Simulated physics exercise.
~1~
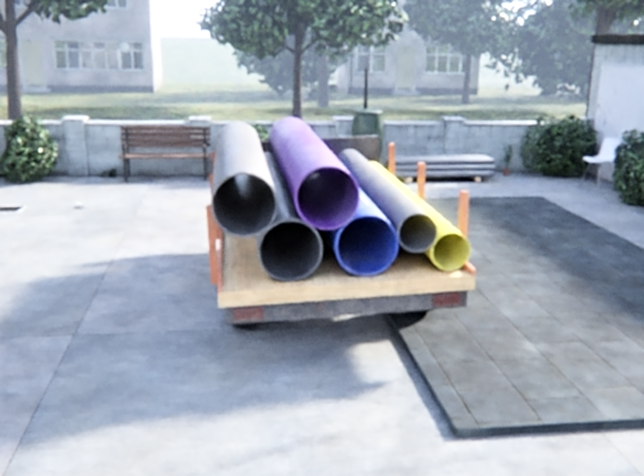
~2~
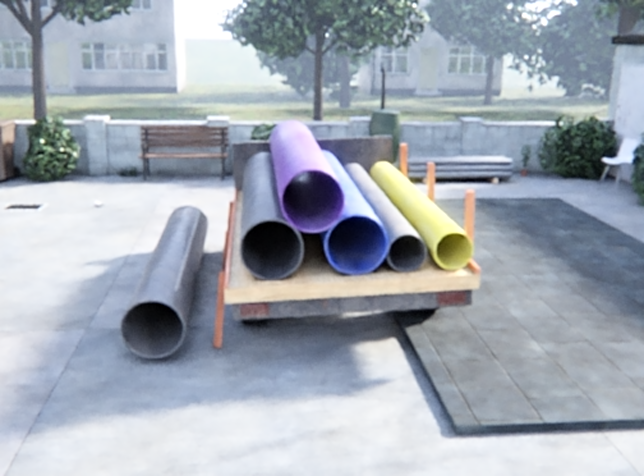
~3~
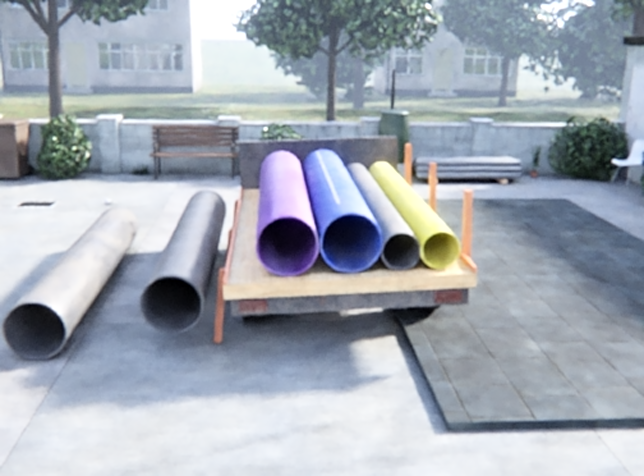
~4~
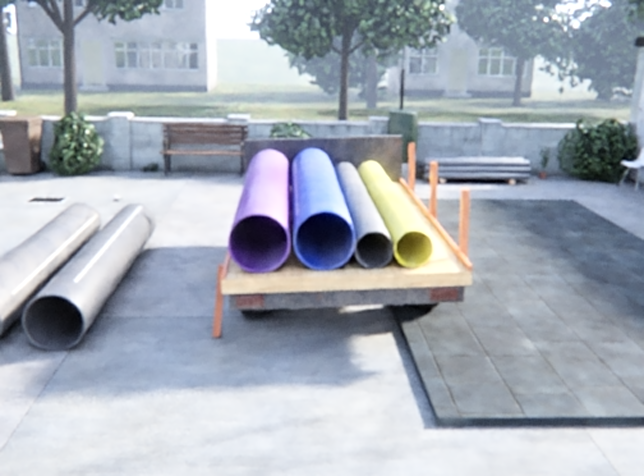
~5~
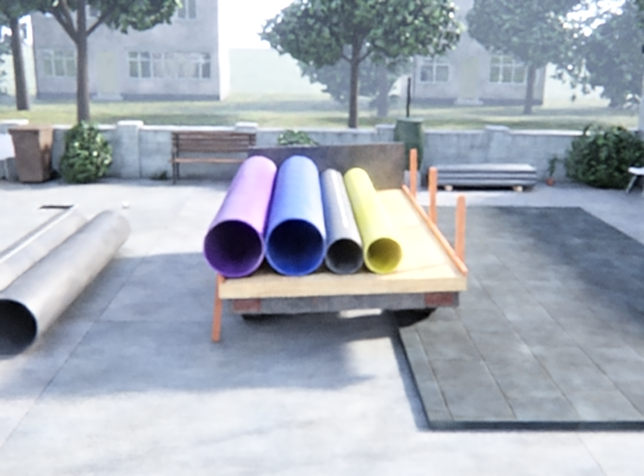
A low flat trailer stands on a paved yard, seen from behind, with a bench, low wall, trees and pale buildings beyond. It carries six hollow pipes, a light grey one and a purple one resting on dark grey, blue, grey and yellow ones, between orange posts. The left posts drop, and a dark grey pipe comes off the left side onto the paving. The light grey one ends up on the ground too, while the purple pipe settles onto the deck. Both fallen pipes move farther left as the remaining four shift left, ending side by side aboard, purple leftmost.
